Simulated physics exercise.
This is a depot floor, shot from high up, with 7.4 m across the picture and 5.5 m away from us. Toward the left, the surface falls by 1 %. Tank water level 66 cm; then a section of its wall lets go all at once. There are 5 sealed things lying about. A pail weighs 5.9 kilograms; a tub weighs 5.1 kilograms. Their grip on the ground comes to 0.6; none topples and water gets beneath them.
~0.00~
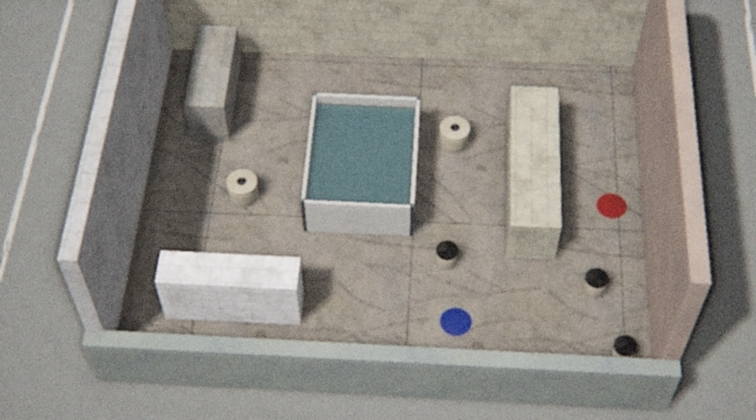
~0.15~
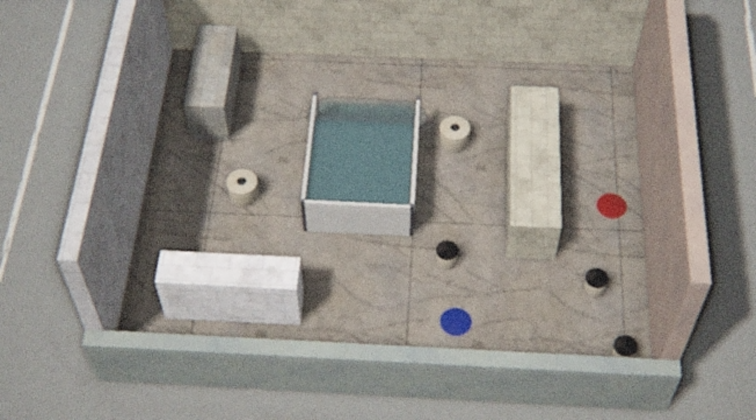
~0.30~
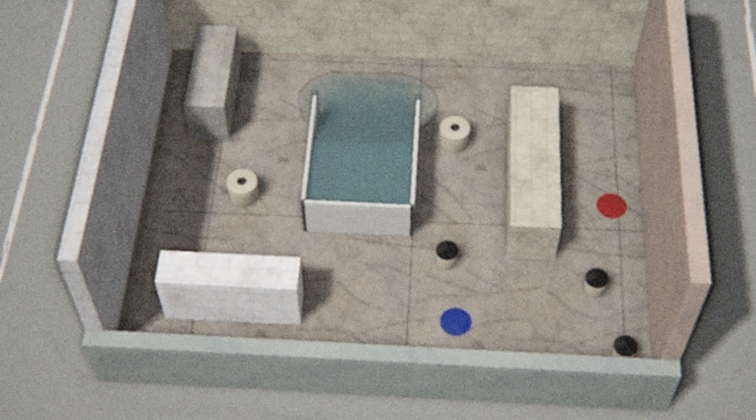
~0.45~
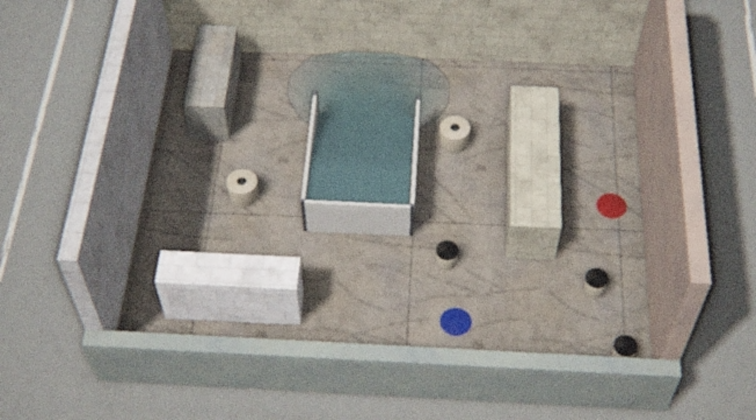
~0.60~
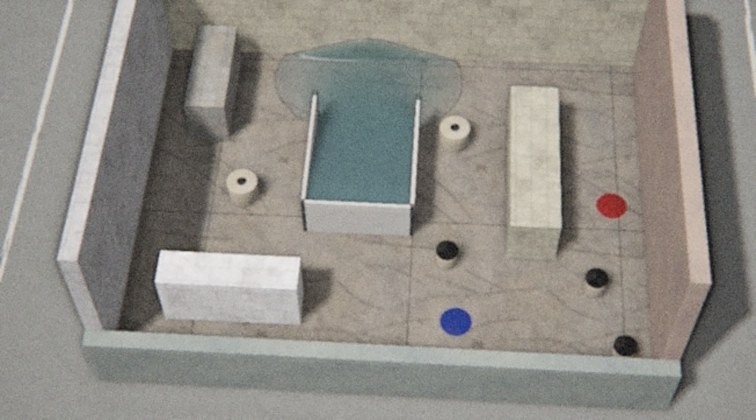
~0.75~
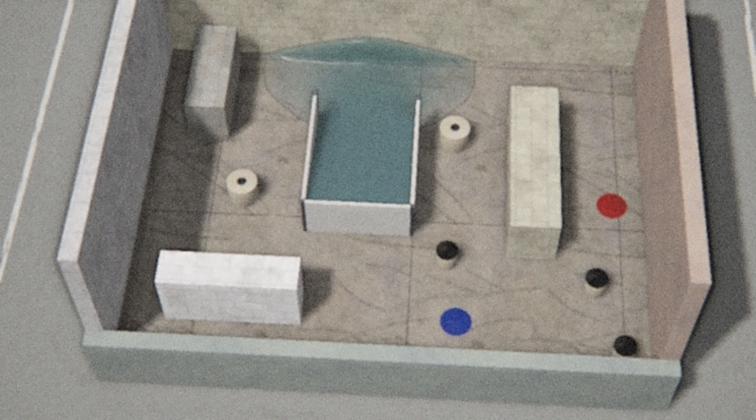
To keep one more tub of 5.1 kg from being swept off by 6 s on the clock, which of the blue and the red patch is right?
It belongs on blue.
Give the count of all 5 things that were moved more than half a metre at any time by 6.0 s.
It adds up to 2.
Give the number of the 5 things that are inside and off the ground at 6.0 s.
Tally: 1 of them.
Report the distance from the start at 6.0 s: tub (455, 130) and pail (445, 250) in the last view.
First one 0 cm, second one 0 cm.
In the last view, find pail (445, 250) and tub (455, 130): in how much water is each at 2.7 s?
Depth approx. 0 cm / 1 cm.
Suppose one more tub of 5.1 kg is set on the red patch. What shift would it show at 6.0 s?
Close to 250 centimetres, I'd reckon.
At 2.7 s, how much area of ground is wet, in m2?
About 18 m2.
After 1.2 s on blue it would be 0 cm off in 0 cm of water; on red it would be 0 cm off in 0 cm of water.
After 2.7 s on blue it would be 0 cm off in 0 cm of water; on red it would be 0 cm off in 0 cm of water.
After 4.2 s on blue it would be 0 cm off in 0 cm of water; on red it would be 106 cm off in 5 cm of water.
After 6.0 s on blue it would be 0 cm off in 3 cm of water; on red it would be 272 cm off in 5 cm of water.
